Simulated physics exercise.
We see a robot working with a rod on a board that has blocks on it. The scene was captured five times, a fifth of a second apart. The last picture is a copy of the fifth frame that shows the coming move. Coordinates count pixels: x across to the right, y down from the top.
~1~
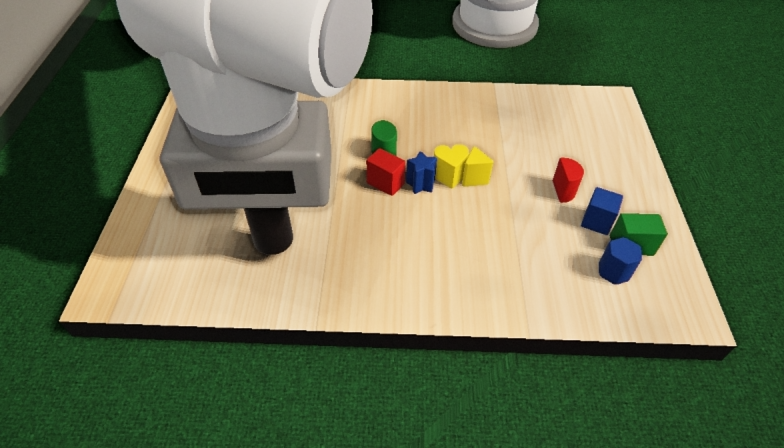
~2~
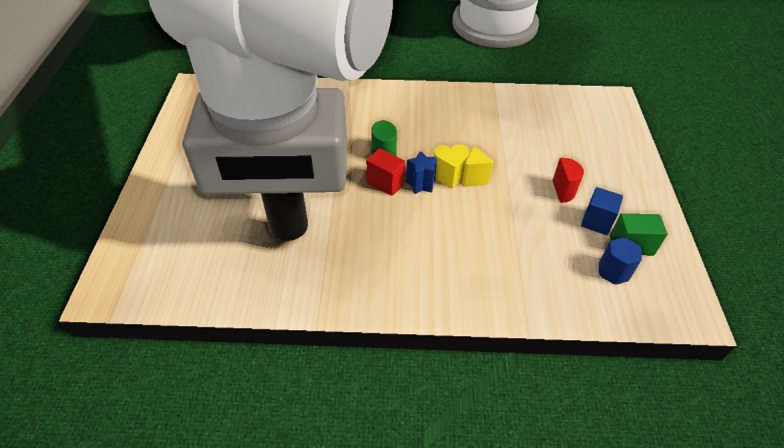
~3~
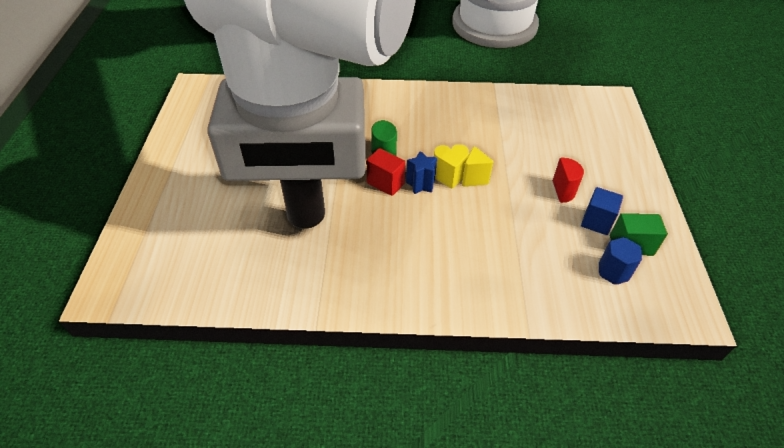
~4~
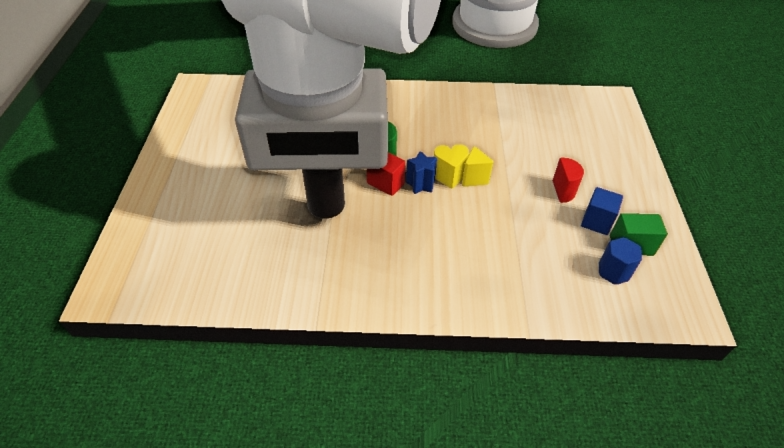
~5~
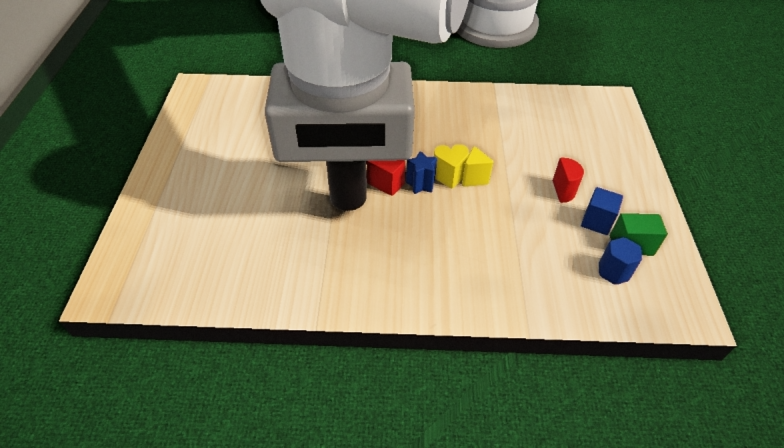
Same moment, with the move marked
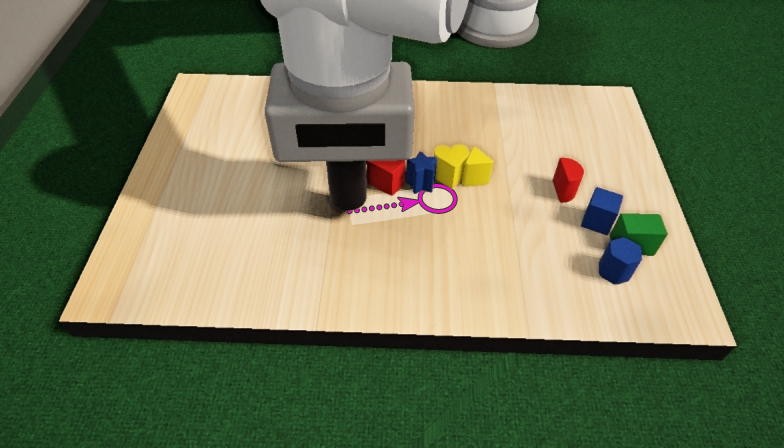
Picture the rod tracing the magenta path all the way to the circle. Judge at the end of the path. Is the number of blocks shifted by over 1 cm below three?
Yes, it checks out.
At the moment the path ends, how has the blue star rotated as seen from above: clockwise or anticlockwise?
Spins counterclockwise.
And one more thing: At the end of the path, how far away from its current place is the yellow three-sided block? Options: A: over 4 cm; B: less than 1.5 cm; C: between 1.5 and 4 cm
B: Less than 1.5 cm.
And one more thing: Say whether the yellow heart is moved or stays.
It gets pushed out of place.
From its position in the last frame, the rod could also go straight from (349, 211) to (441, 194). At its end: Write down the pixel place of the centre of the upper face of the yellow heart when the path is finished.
I think it will end close to (464, 140).
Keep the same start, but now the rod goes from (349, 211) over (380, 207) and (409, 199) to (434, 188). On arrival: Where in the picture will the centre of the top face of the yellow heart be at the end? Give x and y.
The middle of its top is at (468, 138).
Drawn move, straight from (349, 211) to (438, 198).
What follows on the original path. Halfway along, rod (395, 193); red rectangle (389, 159), turned 20° anticlockwise.
At the end, rod (439, 186); red rectangle (390, 158), turned 25° anticlockwise; blue star (434, 155), turned 75° anticlockwise; yellow heart (457, 144), turned 25° clockwise; yellow three-sided block still.
